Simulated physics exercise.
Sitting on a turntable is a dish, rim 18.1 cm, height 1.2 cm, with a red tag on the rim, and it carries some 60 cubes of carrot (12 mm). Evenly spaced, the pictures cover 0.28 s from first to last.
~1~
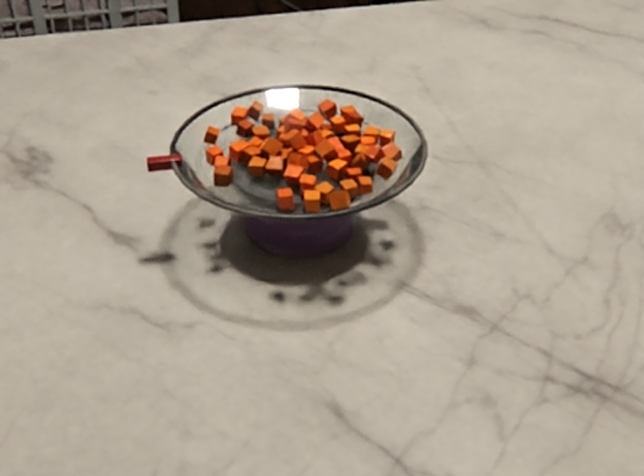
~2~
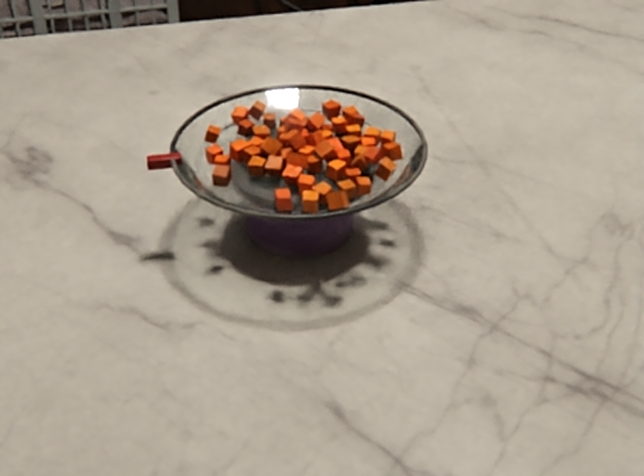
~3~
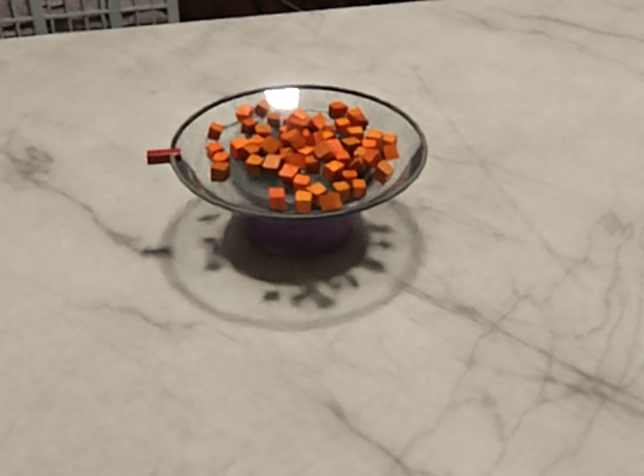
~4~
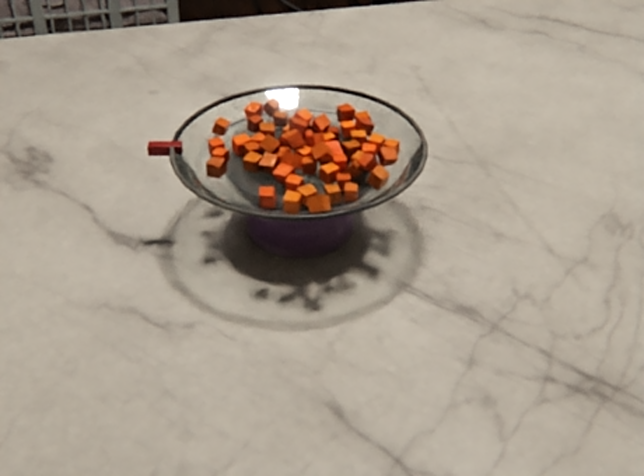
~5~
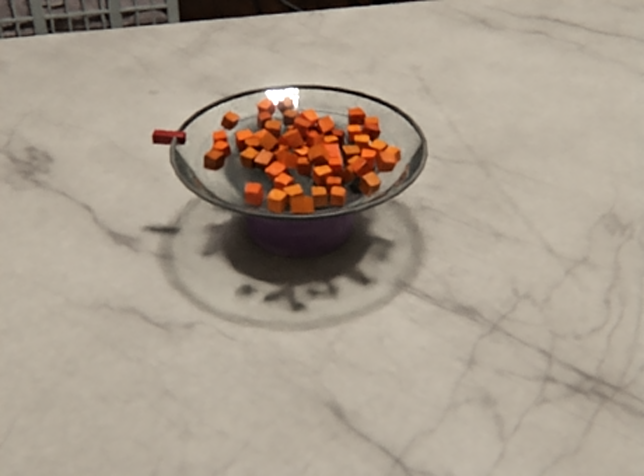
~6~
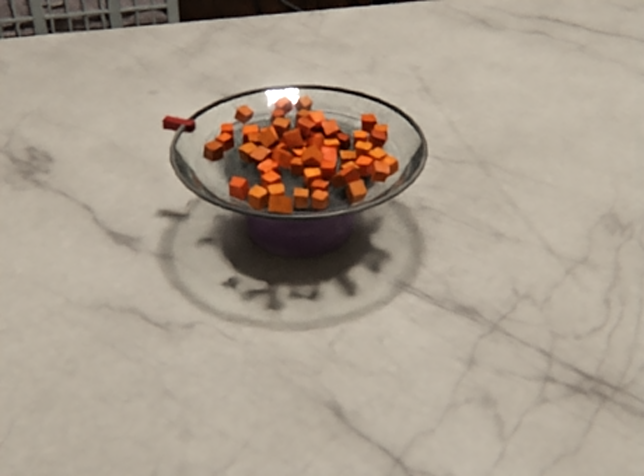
Glass dish of orange cubes turning slowly clockwise on a marbled surface, gradually quickening as its red rim tag moves rearward.
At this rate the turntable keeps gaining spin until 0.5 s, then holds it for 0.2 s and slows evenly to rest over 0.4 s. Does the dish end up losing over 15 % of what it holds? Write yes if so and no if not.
I write no.
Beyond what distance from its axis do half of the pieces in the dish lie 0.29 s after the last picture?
A typical piece sits around 4.0 cm out.
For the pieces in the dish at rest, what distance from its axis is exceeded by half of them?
It is around 4.0 cm.
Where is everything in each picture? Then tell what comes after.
In the first frame, dish at (300, 218); turned 0 degrees, tag at (164, 161); top of the load at (295, 119).
In the second frame, dish at (300, 218); turned 1 degrees, tag at (164, 159); top of the load at (296, 119).
In the third frame, dish at (300, 218); turned 5 degrees, tag at (164, 154); top of the load at (298, 118).
In the fourth frame, dish at (300, 218); turned 12 degrees, tag at (165, 146); top of the load at (281, 119).
In the fifth frame, dish at (300, 218); turned 21 degrees, tag at (169, 135); top of the load at (309, 119).
In the sixth frame, dish at (300, 218); turned 32 degrees, tag at (179, 123); top of the load at (278, 118).
Then, 0.29 s after the last picture, dish 100 %; middle of the pieces not yet landed near (292, 153).
Then, 0.54 s after the last picture, dish 100 %; middle of the pieces not yet landed near (293, 146).
Then, 0.76 s after the last picture, dish 100 %; middle of the pieces not yet landed near (300, 145).
Then, 0.97 s after the last picture, dish 100 %; middle of the pieces not yet landed near (300, 145).
In the end, dish 100 %.
